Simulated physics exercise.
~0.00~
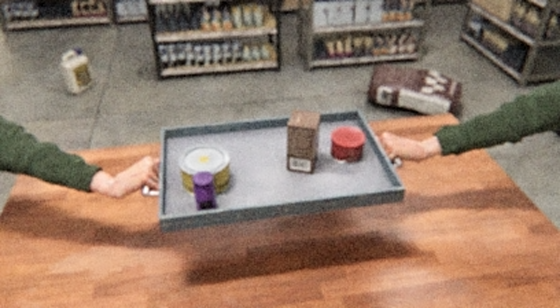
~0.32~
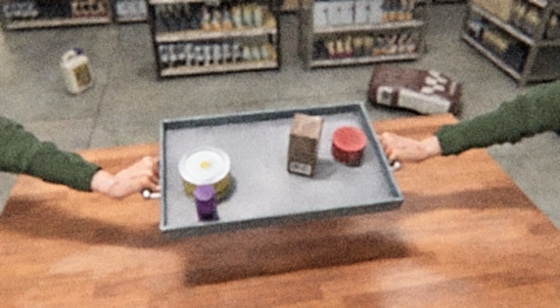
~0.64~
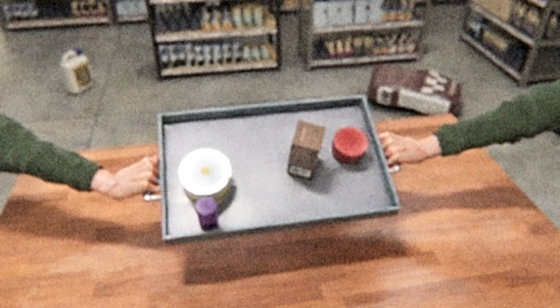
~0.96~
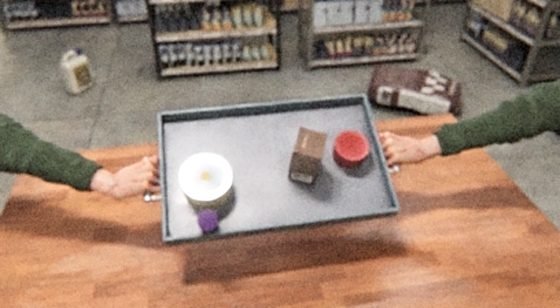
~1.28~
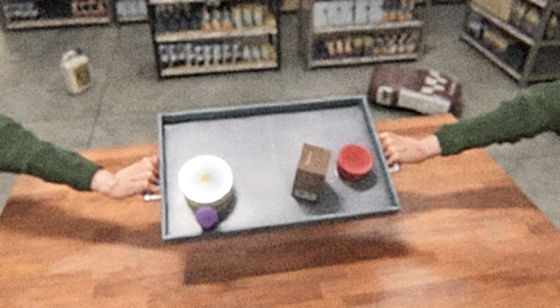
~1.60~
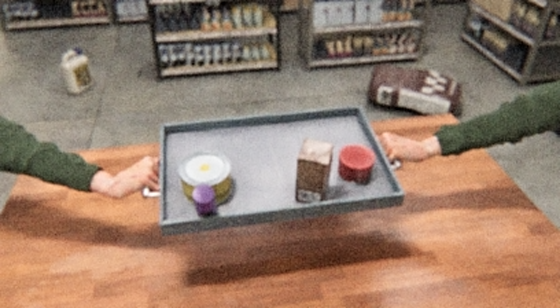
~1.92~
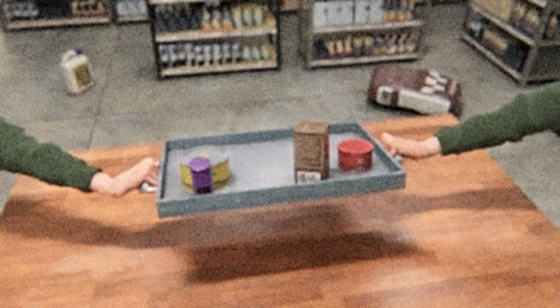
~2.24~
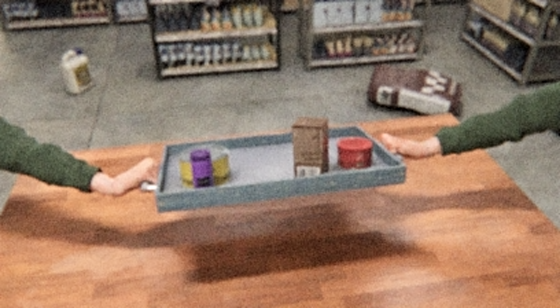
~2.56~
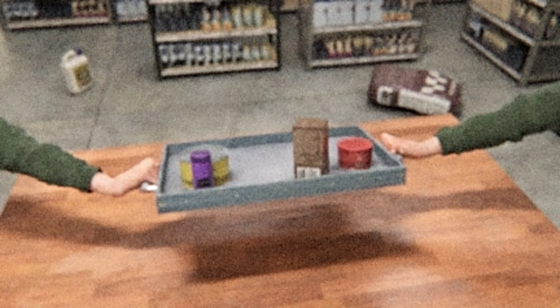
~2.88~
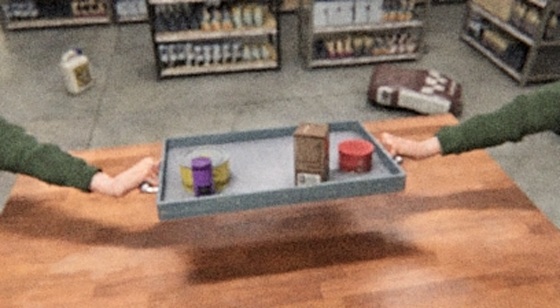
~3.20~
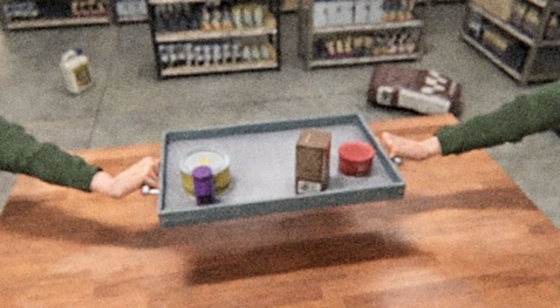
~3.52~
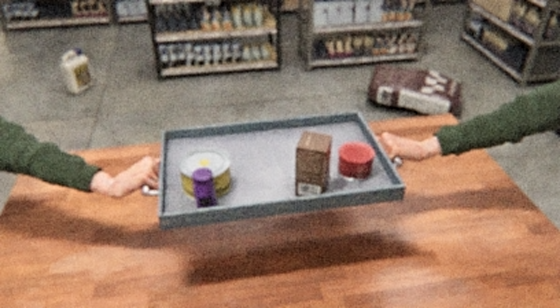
In a store aisle, two hands tilting a tray forward, then back, then nearly level, the carton and red tub sliding slightly, all staying aboard.
